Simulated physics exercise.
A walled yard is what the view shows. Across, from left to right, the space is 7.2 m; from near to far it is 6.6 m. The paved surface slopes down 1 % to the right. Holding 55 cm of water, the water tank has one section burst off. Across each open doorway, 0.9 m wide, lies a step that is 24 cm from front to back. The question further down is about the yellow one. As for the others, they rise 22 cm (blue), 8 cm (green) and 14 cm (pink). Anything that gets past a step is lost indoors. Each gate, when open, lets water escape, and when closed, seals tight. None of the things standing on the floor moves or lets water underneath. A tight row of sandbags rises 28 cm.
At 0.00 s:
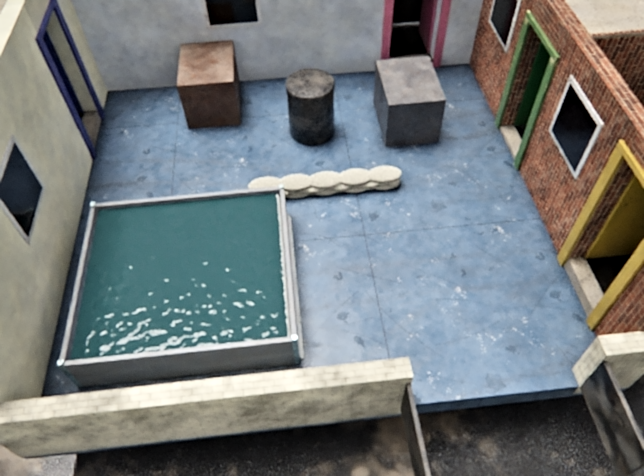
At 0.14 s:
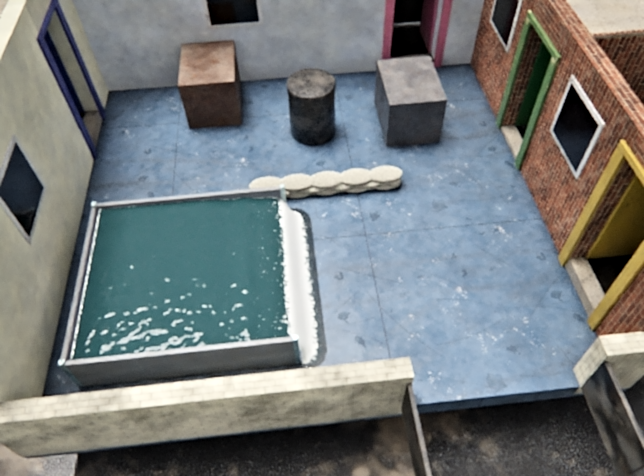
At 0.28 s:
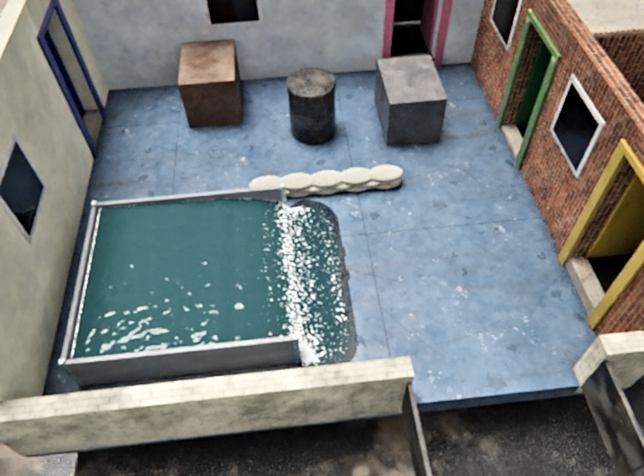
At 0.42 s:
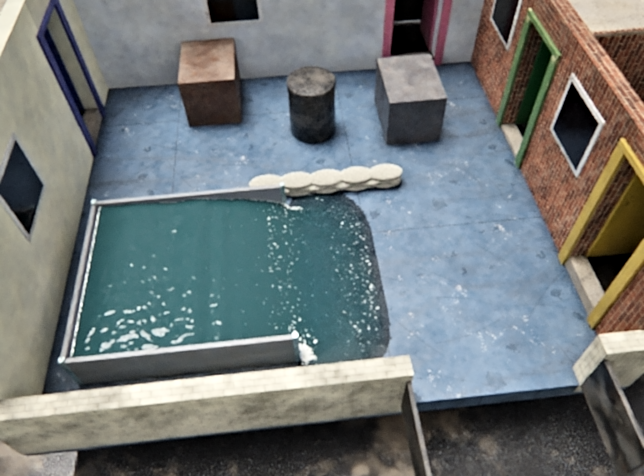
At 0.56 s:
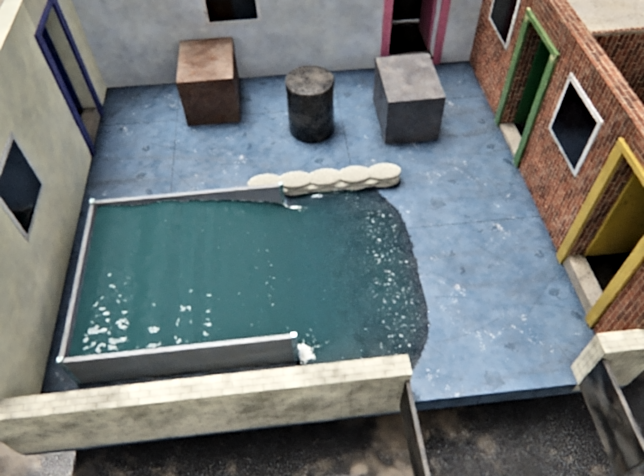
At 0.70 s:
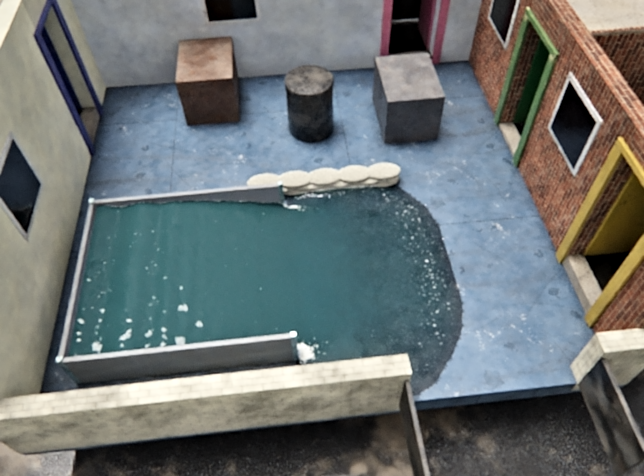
The clip shows a walled yard with colored doorways, blocks and a full water tank; the tank's right side opens and water pours out, spreading rightward across the blue paved floor in a widening sheet, past a low pale barrier.
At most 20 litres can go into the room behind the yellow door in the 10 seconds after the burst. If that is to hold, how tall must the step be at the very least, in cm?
Close to 28 cm is just enough.
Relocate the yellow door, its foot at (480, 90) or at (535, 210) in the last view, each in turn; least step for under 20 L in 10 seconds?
16 and 29 cm.
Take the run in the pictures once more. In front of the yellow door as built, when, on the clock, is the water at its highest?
Some 3.0 s, more or less.
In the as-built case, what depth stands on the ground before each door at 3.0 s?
Depths in cm: Blue 0, green 16, yellow 35, pink 0.
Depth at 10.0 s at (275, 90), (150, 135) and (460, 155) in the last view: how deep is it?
In order: Around 10, 0 and 10 cm.
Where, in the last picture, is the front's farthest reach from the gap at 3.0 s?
In the last picture, around (464, 69).
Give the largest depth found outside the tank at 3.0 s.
About 36 cm at most.
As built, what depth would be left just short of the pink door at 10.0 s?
The depth there is around 10.0 cm.
After 1.4 s water covers 35 % of the floor, deepest (24 cm) near (308, 317); 21 cm at the yellow door, 0 litres in over its 20 cm step.
After 3.0 s water covers 45 % of the floor, deepest (36 cm) near (530, 272); 35 cm at the yellow door, 55 litres in over its 20 cm step.
After 10.0 s water covers 80 % of the floor, deepest (12 cm) near (464, 69); 8 cm at the yellow door, 120 litres in over its 20 cm step.
At the yellow door as built, the water arrived by 1.3 s and peaked near 35 cm at 3.0 s.
With a step of 24 cm, 60 litres would have come in within the 10 s; with 32.5 cm, 4 litres. So under 20 litres takes about 28 cm.
